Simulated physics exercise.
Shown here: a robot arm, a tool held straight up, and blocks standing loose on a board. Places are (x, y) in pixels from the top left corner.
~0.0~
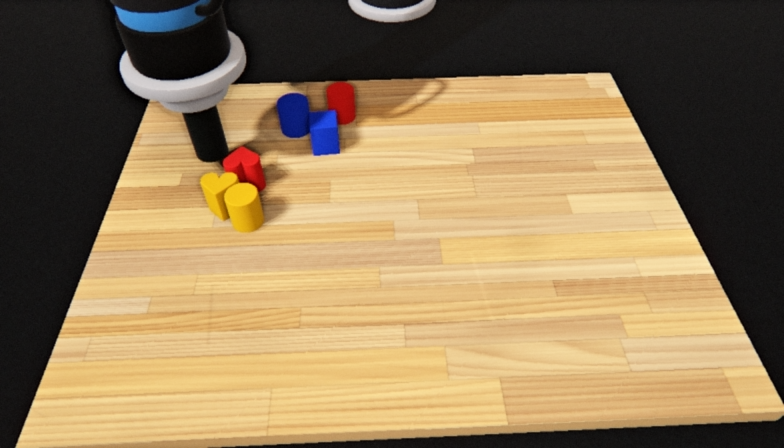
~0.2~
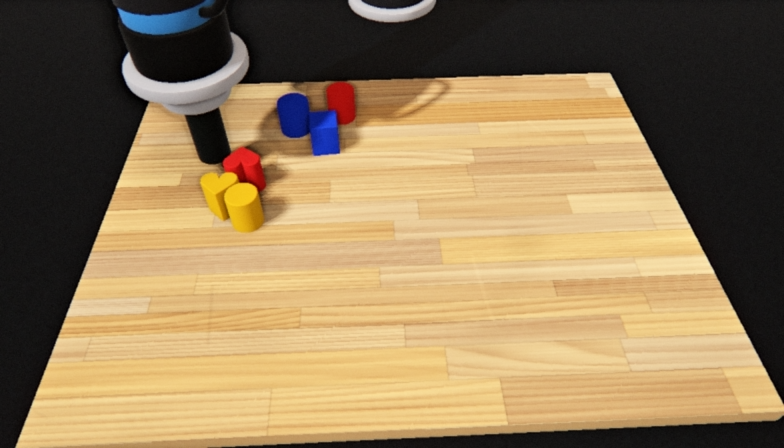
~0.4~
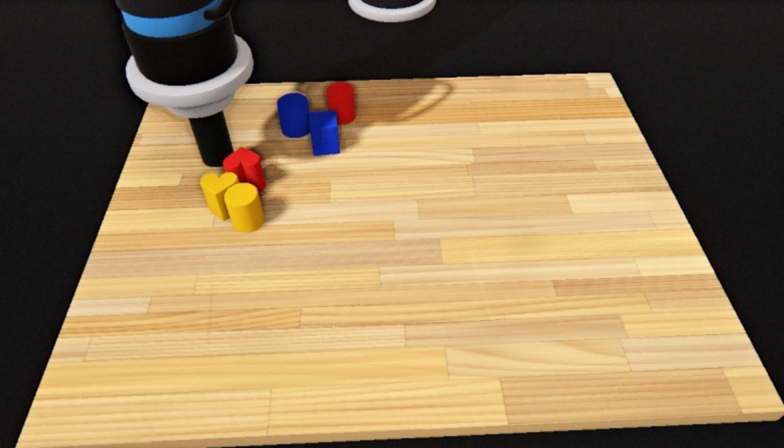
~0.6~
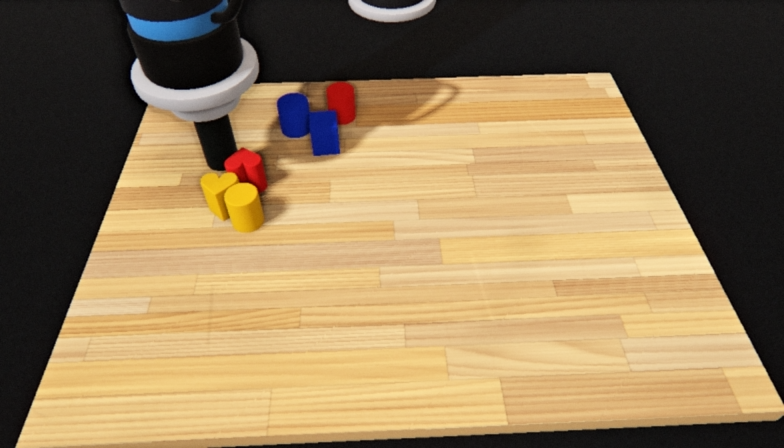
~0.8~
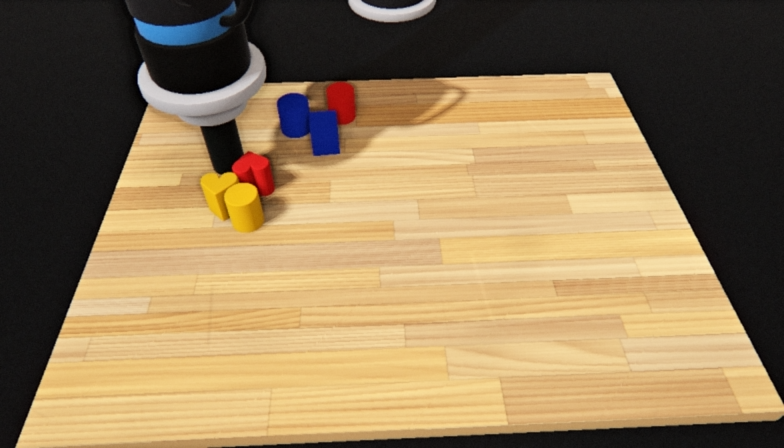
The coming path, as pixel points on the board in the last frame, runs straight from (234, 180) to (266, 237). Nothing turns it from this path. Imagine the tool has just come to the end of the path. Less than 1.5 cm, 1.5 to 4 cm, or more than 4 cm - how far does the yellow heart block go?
The 1.5 to 4 cm band.
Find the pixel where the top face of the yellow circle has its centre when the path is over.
The top centre is at (246, 236).
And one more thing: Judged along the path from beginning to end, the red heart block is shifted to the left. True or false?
Verdict: True.
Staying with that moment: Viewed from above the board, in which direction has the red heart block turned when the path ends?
I'd predict that, seen from above, the red heart block rotates counter-clockwise.
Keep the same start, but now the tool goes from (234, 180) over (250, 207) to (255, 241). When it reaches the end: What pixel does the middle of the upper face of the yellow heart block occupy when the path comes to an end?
I'd place it at (214, 197), taking the centre of its top.
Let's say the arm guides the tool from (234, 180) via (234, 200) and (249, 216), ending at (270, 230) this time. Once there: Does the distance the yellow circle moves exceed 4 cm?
Yes, that is what happens.
On the path given first. Halfway along, tool at (246, 192); yellow heart block at (215, 192), turned 55° clockwise; yellow circle at (243, 206); red heart block at (275, 177), turned 50° anticlockwise.
At the end, tool at (262, 222); yellow heart block at (216, 194), turned 70° clockwise; yellow circle at (246, 236); red heart block at (278, 179), turned 60° anticlockwise.
